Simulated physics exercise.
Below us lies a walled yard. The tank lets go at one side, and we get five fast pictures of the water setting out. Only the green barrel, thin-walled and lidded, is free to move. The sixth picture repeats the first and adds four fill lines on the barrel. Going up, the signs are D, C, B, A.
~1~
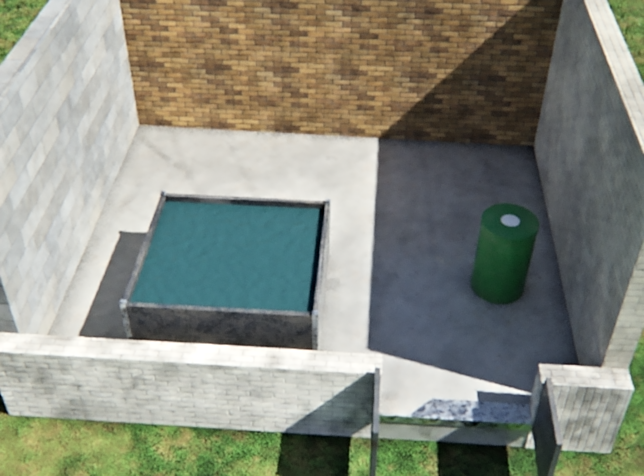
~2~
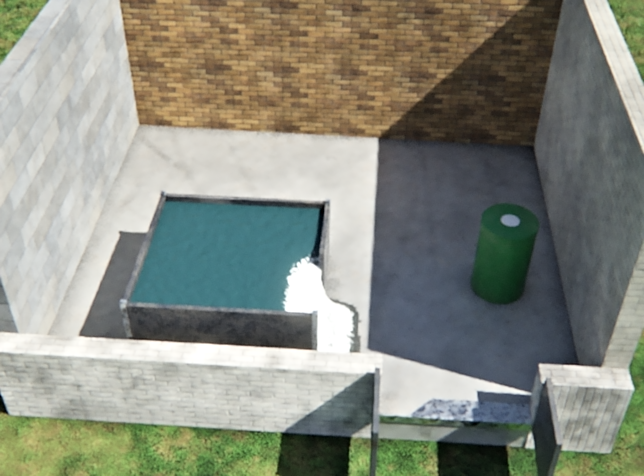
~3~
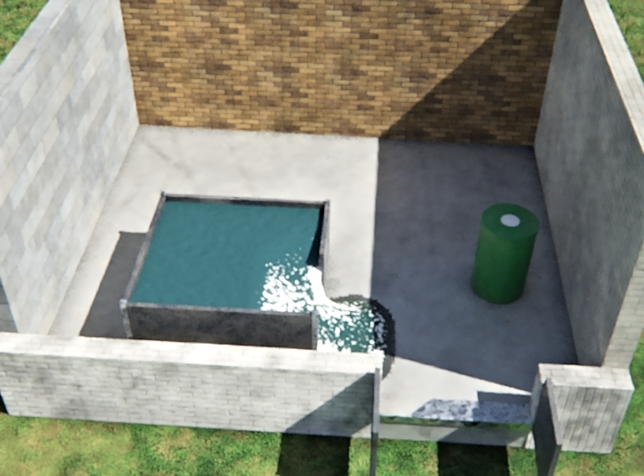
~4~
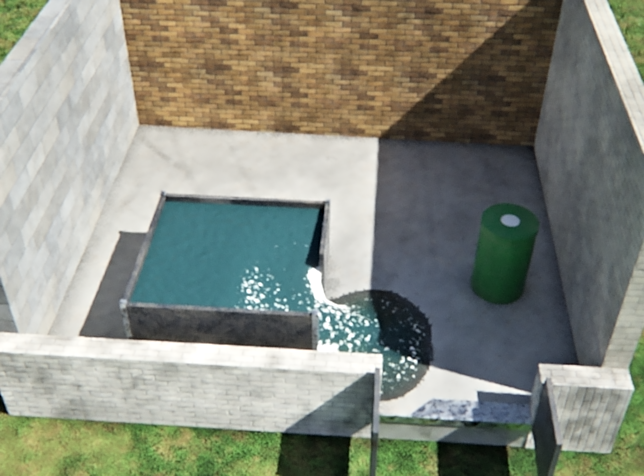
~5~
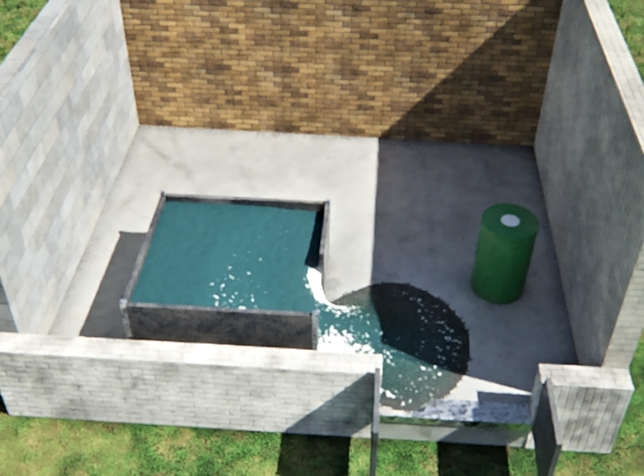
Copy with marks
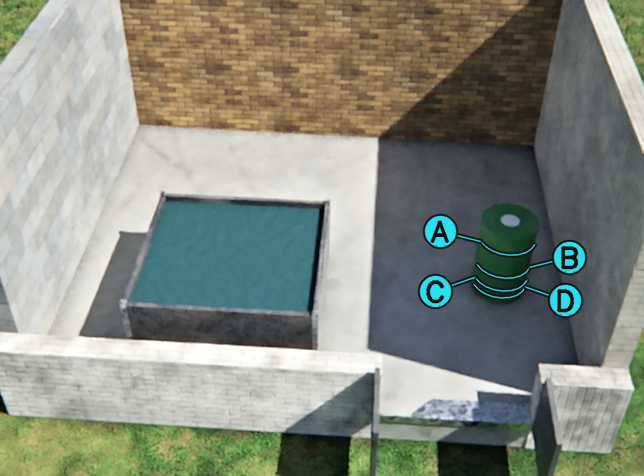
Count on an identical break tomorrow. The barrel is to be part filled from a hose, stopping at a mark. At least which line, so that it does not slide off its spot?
Choose B.
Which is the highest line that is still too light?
That would be C.
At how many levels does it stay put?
Two of them.
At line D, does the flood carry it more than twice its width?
Yes.
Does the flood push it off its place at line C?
Yes, that goes wrong.
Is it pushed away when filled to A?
No.
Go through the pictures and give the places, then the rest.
The first frame shows lid of the green barrel at (509, 220); tank full, its middle at (233, 255); open gate at (460, 363).
In the second frame, 2 % of the ground wet, in view closest to the barrel at (347, 313).
In the third frame, 4 % of the ground wet, in view closest to the barrel at (377, 309).
In the fourth frame, 6 % of the ground wet, in view closest to the barrel at (407, 307).
The fifth frame shows lid of the green barrel at (509, 220); 9 % of the ground wet, in view closest to the barrel at (450, 318).
On the marked copy, A at (509, 255); B at (505, 278); C at (502, 291); D at (501, 298); from the bottom up D, C, B, A.
With A, it does not move.
With B, it does not move.
With C, it is pushed about its own width away.
With D, it is pushed about 4 times its own width away.
